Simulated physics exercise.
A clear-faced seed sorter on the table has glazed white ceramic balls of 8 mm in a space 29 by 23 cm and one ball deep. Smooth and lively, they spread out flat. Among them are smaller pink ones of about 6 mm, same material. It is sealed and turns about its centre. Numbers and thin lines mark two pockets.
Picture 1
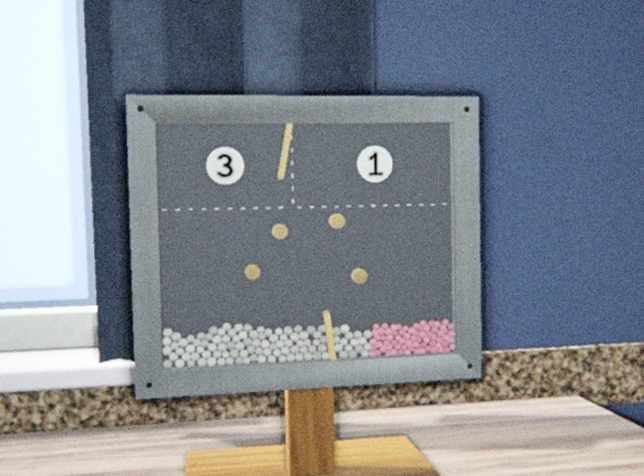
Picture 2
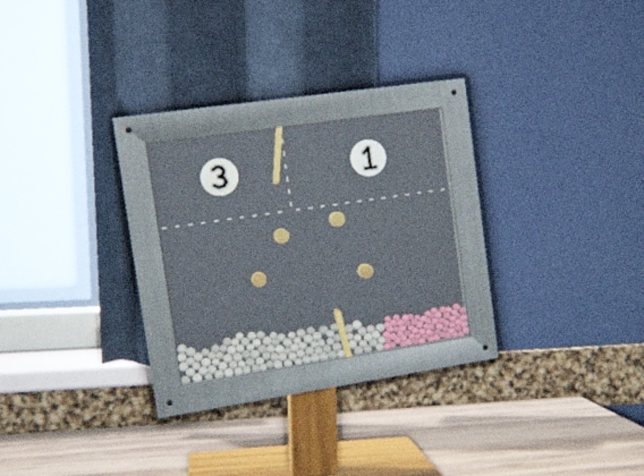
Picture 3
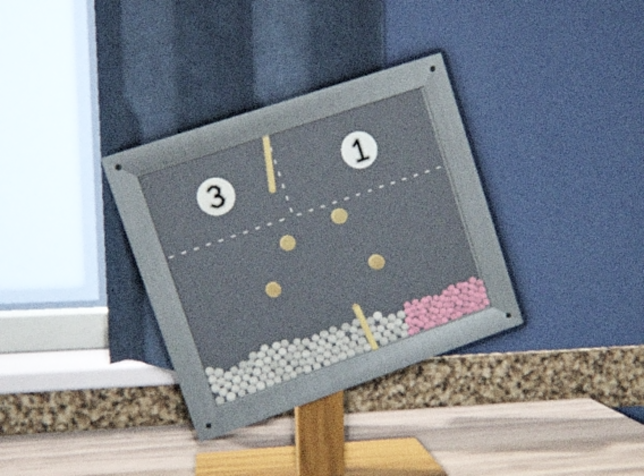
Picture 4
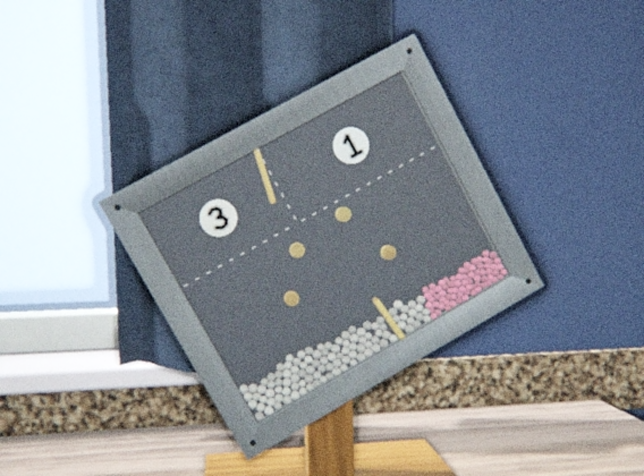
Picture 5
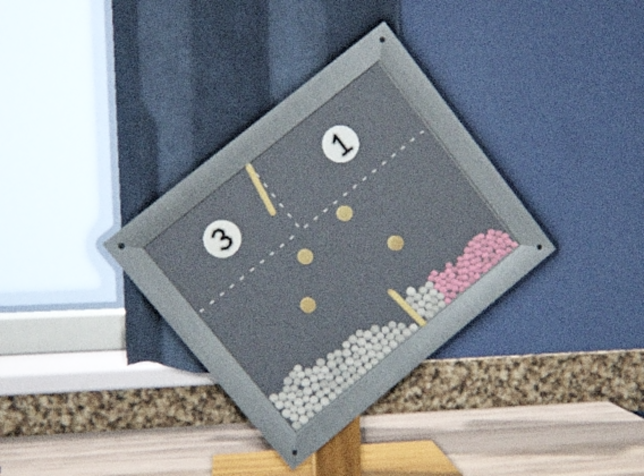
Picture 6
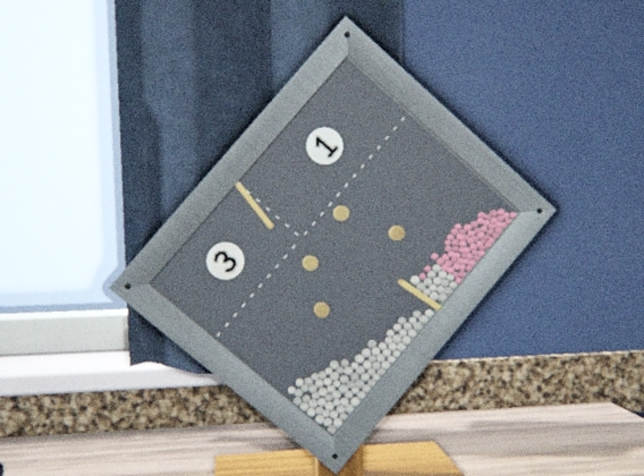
On a wood-topped surface before a dark blue wall, a dark curtain and a bright window at left, a fixed camera looks straight on. A grey-framed, clear-faced panel on a wooden stand holds four tan pegs, two short strips, numbered discs, and white balls along the bottom with pink ones at right. The panel turns steadily anticlockwise, and the balls shift slightly toward its lower left corner.
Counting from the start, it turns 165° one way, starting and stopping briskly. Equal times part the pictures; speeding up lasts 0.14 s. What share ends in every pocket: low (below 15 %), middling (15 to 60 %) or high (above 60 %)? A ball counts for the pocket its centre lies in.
Pocket 1: Low, pocket 3: High.
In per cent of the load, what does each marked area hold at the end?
Pocket 1: 0; pocket 3: 90.
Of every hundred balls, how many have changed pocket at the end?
Some 90 per cent.
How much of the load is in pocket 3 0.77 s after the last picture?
Roughly 10 per cent.
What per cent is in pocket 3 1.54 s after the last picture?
Roughly 55 per cent.
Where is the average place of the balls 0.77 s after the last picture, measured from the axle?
About 5 cm right and 7 cm below.
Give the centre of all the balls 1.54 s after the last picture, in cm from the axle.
About 6 cm right and 11 cm below.
Then, 0.77 s after the last picture, it stands 90° anticlockwise; the balls' middle is 5 cm right of and 7 cm below the centre; no. 3, 10 %.
Then, 1.54 s after the last picture, it stands 133° anticlockwise; the balls' middle is 6 cm right of and 11 cm below the centre; no. 3, 55 %.
Then, 2.20 s after the last picture, it stands 165° anticlockwise; the balls' middle is 8 cm right of and 9 cm below the centre; no. 3, 85 %.
All still 3.1 s after it, it stands 165° anticlockwise; no. 1, 0 %, no. 3, 90 %, elsewhere 10 %.
